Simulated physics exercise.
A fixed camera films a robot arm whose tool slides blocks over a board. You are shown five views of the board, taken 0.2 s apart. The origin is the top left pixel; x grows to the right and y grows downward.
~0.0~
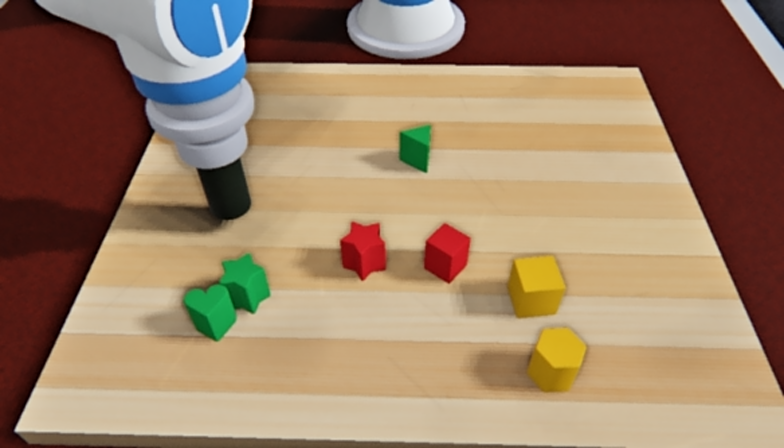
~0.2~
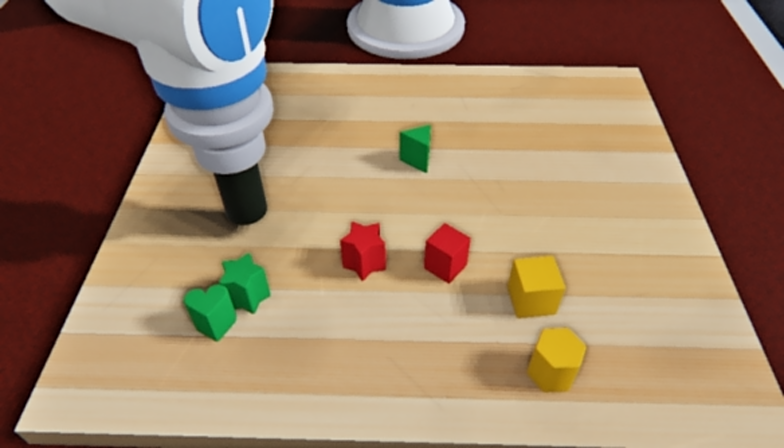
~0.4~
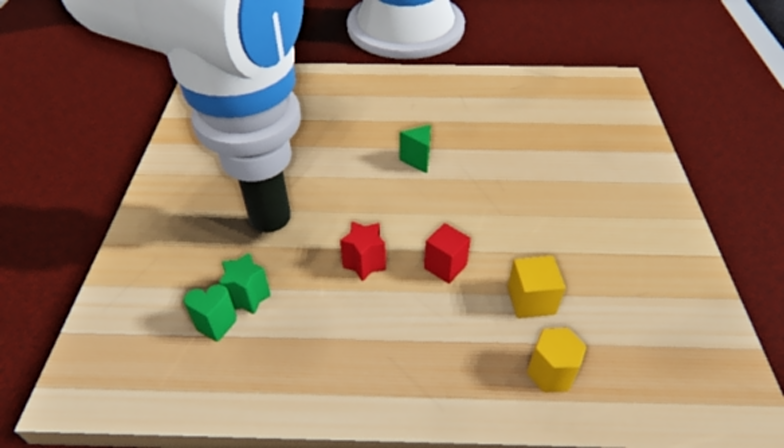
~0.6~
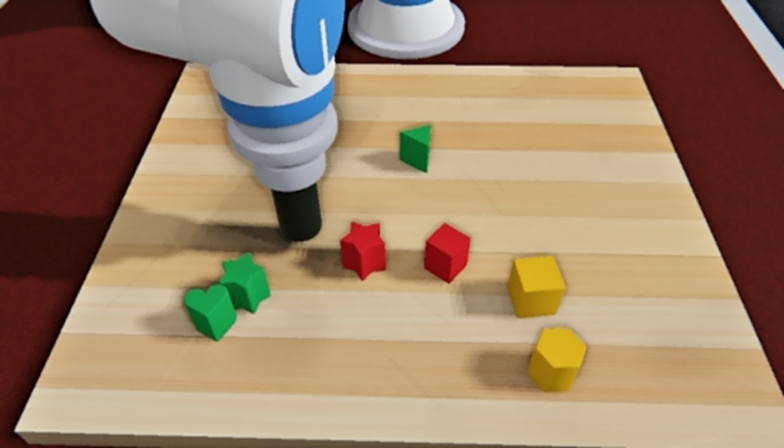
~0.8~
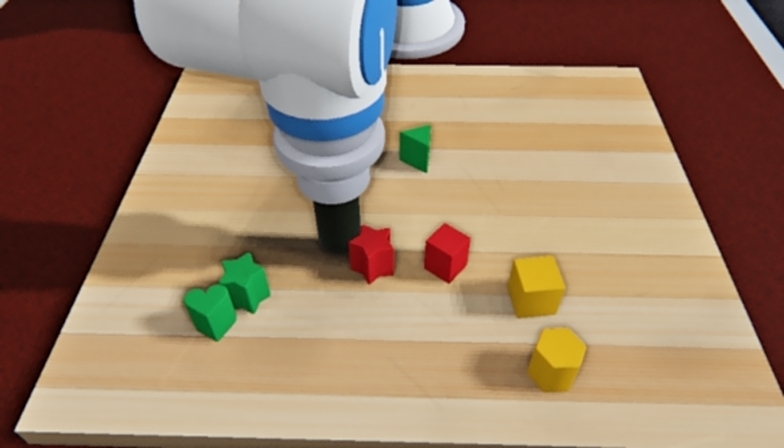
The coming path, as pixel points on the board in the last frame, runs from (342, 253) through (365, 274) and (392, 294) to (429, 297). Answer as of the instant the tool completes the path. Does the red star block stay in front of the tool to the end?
That would be a yes.
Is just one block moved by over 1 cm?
In short: Yes.
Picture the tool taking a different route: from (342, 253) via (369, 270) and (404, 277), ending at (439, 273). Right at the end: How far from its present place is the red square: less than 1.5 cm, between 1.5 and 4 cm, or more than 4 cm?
It shifts 1.5 to 4 cm.
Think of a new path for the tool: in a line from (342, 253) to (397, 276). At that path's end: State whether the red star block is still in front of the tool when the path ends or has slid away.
Pushed ahead.
On the path given first. Halfway along, tool at (377, 271); red star block at (416, 266).
At the end, tool at (430, 283); red star block at (471, 279); red square not moved.
